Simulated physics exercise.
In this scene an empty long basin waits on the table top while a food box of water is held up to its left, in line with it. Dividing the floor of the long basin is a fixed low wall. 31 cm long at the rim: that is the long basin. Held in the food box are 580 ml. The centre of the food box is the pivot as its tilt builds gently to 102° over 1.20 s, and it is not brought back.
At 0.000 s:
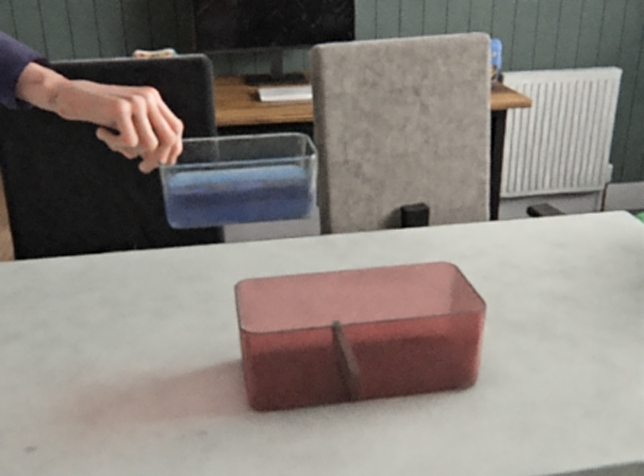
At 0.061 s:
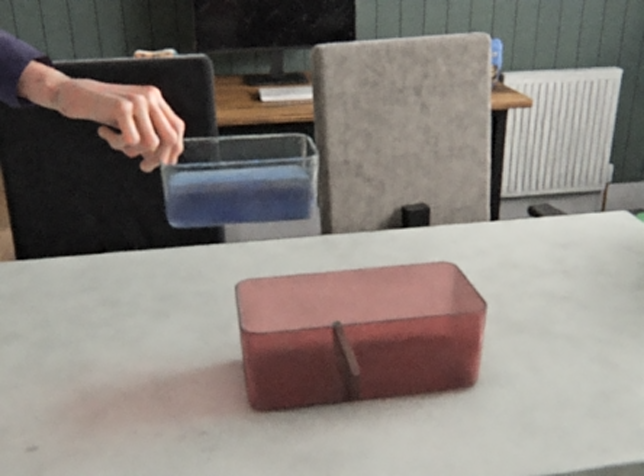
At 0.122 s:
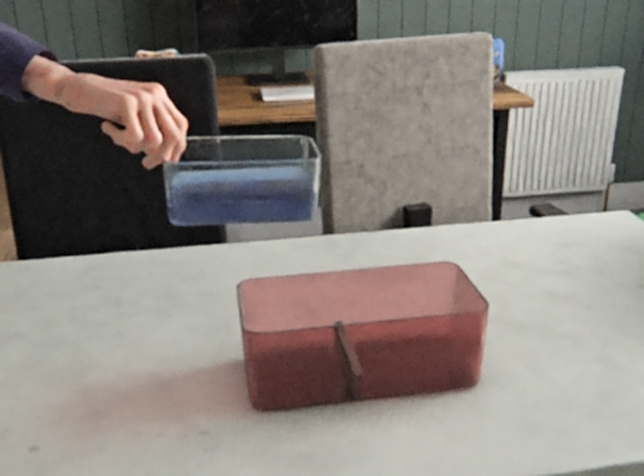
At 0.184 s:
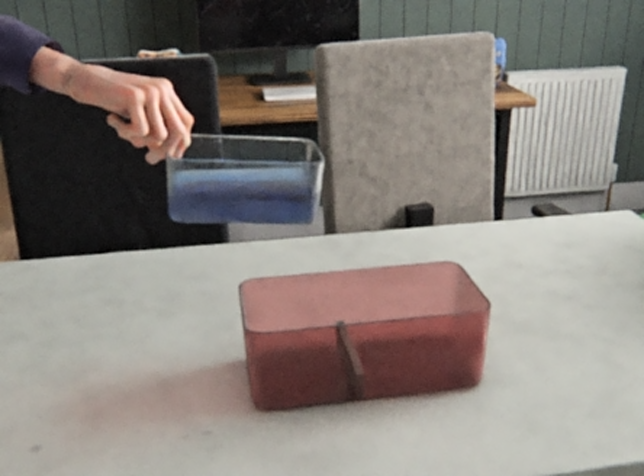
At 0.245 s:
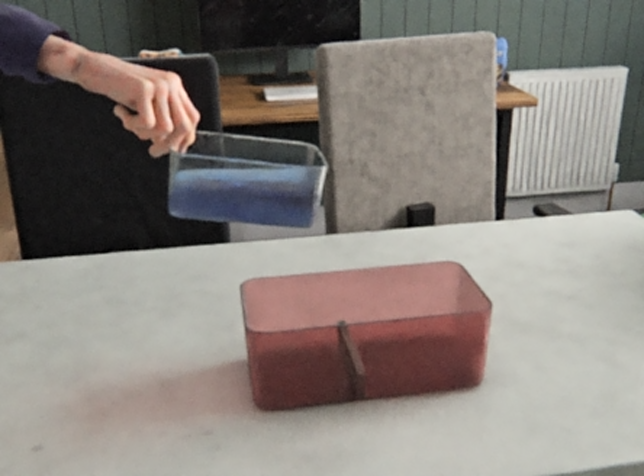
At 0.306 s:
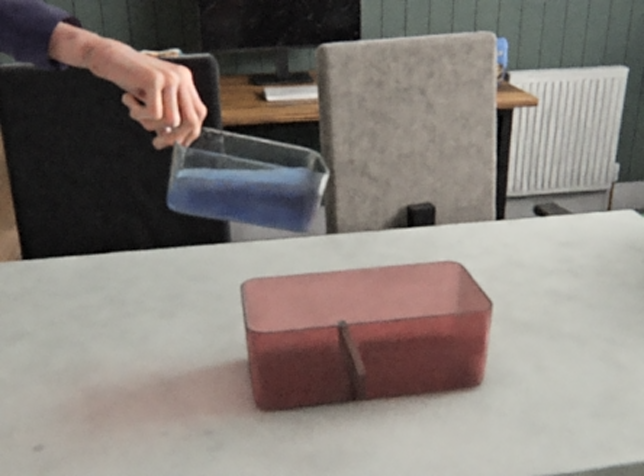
A hand holding a clear food box of blue liquid above a reddish basin on a pale table, gradually tilting it rightward.
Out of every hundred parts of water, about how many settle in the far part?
About 55 out of 100.
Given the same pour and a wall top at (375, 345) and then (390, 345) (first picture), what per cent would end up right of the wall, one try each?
Some 20 in a hundred, then some 5 in a hundred.
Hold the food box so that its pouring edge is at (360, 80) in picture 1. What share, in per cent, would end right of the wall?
In that case roughly 90 per cent.
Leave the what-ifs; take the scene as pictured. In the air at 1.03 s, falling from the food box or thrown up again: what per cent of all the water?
About 14 per cent.
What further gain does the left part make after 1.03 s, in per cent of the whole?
About 24 percent, give or take.
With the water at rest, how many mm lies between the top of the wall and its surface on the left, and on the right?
Left about 24 mm, right about 24 mm.
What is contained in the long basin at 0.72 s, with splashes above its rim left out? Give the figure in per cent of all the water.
12 %, give or take.
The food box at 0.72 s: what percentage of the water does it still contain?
50 %.
Then, 0.72 s in, the tilt is 67° and 50 per cent is still to pour, 1 is left of the wall and 11 right of it.
Then, 1.03 s in, the tilt is 97° and 13 per cent is still to pour, 21 is left of the wall and 53 right of it.
Then, 1.35 s in, the tilt is 102° and 1 per cent is still to pour, 42 is left of the wall and 54 right of it.
Then, 1.70 s in, the tilt is 102° and 0 per cent is still to pour, 44 is left of the wall and 55 right of it.
Finally, 44 per cent lies left of the wall, 55 right of it and 1 outside.
